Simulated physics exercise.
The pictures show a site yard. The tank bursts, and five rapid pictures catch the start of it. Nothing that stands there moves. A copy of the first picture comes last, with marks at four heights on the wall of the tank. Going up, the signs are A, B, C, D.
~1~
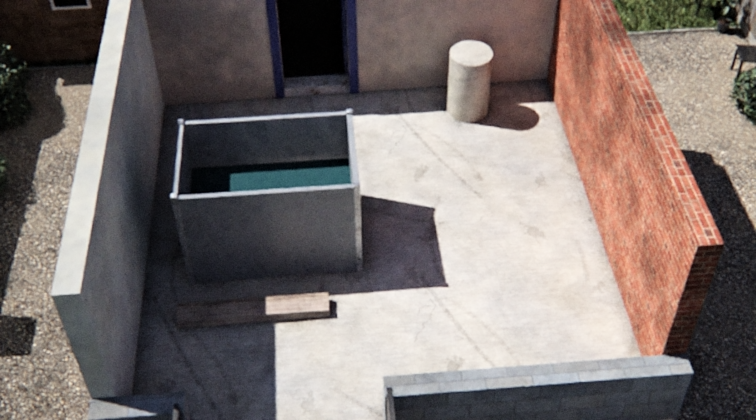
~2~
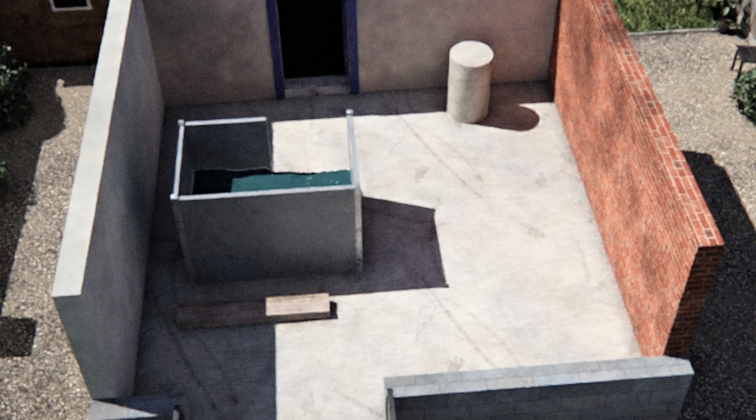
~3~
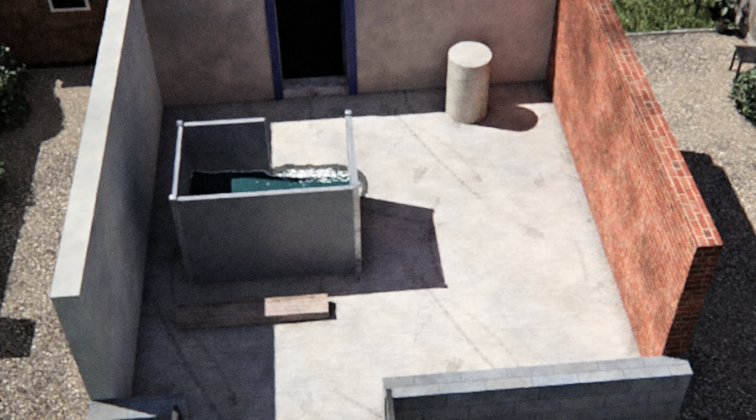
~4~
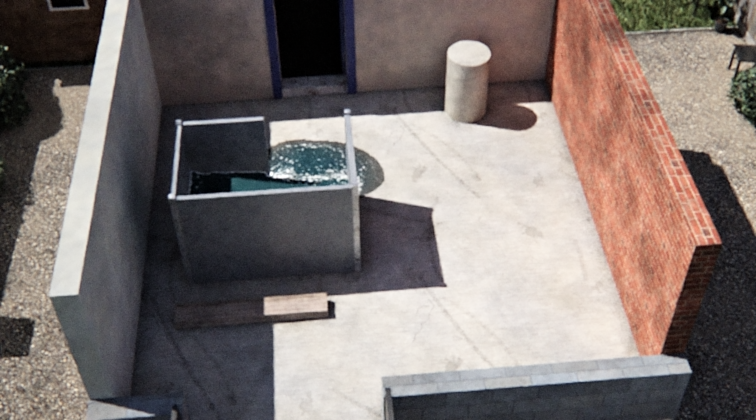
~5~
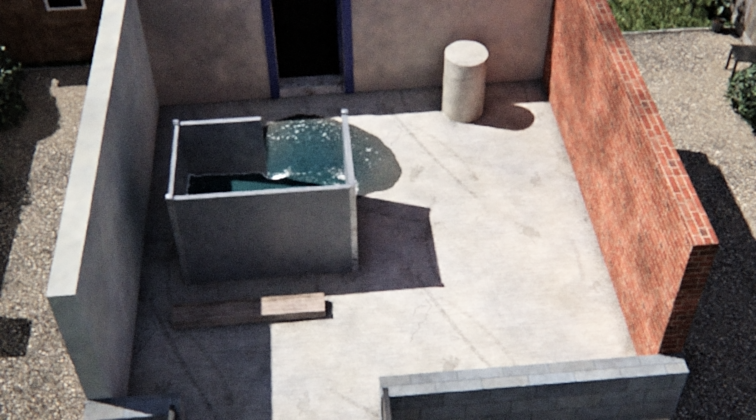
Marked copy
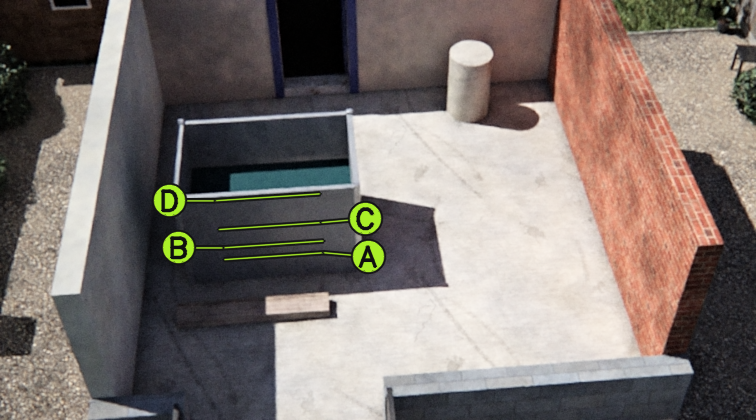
At first, dark green water lies still in an open-topped grey tank inside a walled yard. Then part of the tank's back wall is gone, and water pours out through the gap. It spreads behind the tank and rightward across the pale floor in a widening, glinting pool.
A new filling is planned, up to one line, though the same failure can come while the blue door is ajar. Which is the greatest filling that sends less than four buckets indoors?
I would pick mark A.
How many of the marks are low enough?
One of the four.
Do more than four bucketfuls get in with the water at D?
Yes.
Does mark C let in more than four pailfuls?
Yes.
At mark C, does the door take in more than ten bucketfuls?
Yes, clearly.
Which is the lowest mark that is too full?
B.
On the marked copy, A at (274, 256); B at (272, 244); C at (270, 226); D at (266, 197); from the bottom up A, B, C, D.
With A, a bucket or two gets in.
With B, about 8 bucketfuls get in.
With C, dozens of bucketfuls pour in.
With D, dozens of bucketfuls pour in.
